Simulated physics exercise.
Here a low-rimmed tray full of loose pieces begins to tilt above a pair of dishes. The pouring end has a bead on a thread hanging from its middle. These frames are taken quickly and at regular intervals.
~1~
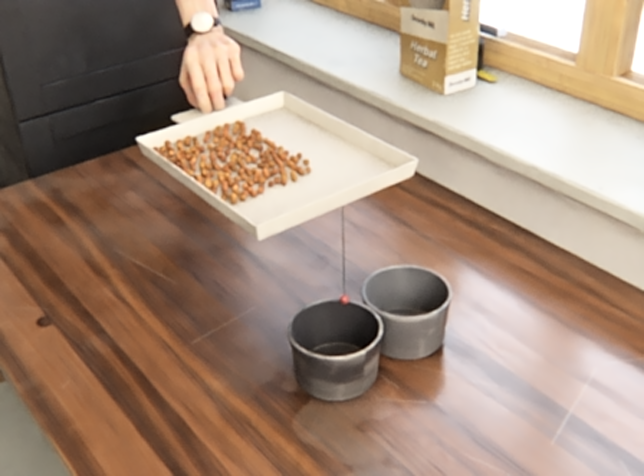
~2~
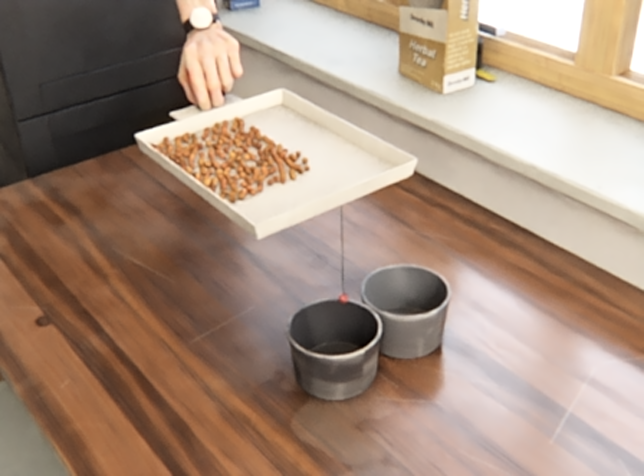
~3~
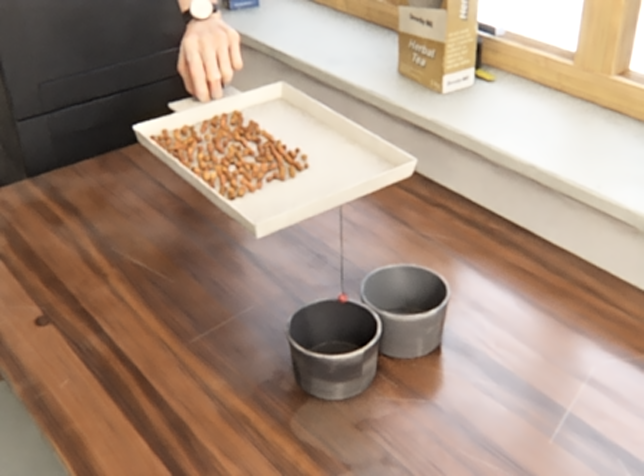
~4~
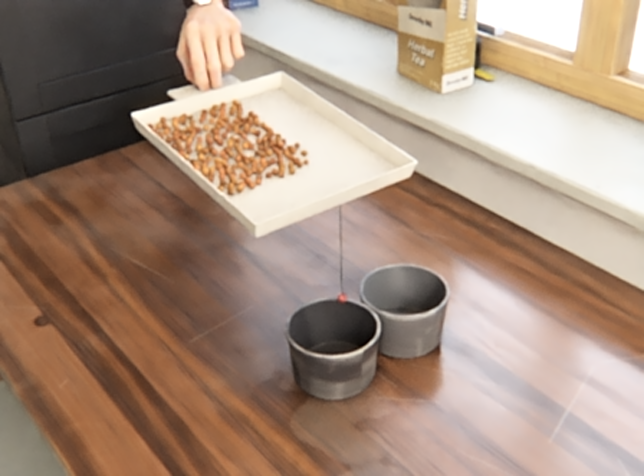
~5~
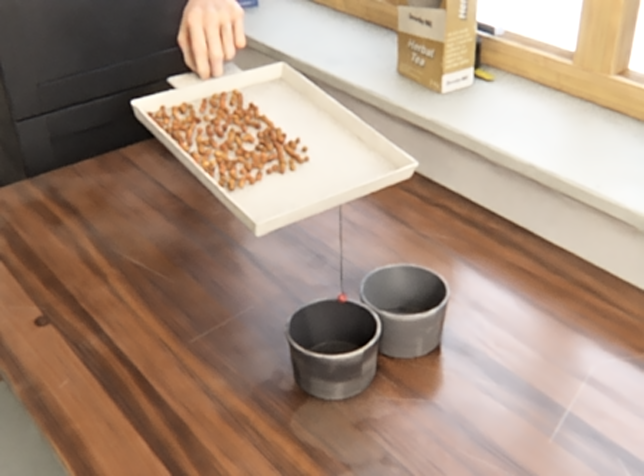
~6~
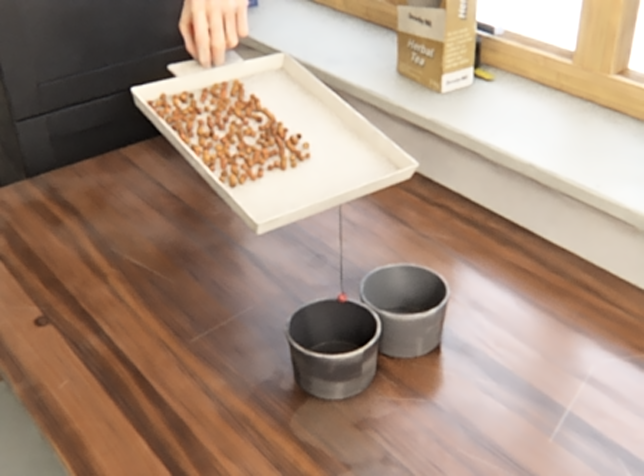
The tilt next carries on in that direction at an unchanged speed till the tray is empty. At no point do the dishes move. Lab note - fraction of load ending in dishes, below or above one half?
Above one half.
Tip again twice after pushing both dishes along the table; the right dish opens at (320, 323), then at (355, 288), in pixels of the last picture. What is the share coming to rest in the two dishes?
Close to 10 in a hundred first, close to 10 in a hundred second.
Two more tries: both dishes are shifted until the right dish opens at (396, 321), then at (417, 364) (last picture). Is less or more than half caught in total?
For the two tries in order: Exceeding half, not as much as half.
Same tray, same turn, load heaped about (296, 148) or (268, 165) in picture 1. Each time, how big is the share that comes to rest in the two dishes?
Some 80 and then some 70 per cent.
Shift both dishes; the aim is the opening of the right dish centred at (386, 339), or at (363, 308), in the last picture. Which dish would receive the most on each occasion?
In the first try it's the one on the right, and in the second it's the one on the right.
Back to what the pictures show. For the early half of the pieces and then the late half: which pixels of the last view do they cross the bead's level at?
I'd say close to (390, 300) at first and close to (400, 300) later on.
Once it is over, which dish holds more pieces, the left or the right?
Fuller side: Right of the pair.
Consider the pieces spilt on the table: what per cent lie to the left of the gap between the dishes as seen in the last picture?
Share on the left: Near 10 %.
Soon, tray tipped steeply; nearly all on the tray; a stray few in the right dish; a small part in the air.
A while on, tray tipped right over; most on the tray; a stray few in the left dish; a stray few in the right dish; a small part outside both; a small part in the air.
Towards the end, tray tipped past a quarter turn; about a quarter in the left dish; about half in the right dish; about a quarter outside both.
Finally, tray tipped past a quarter turn; about a quarter in the left dish; about half in the right dish; about a quarter outside both.
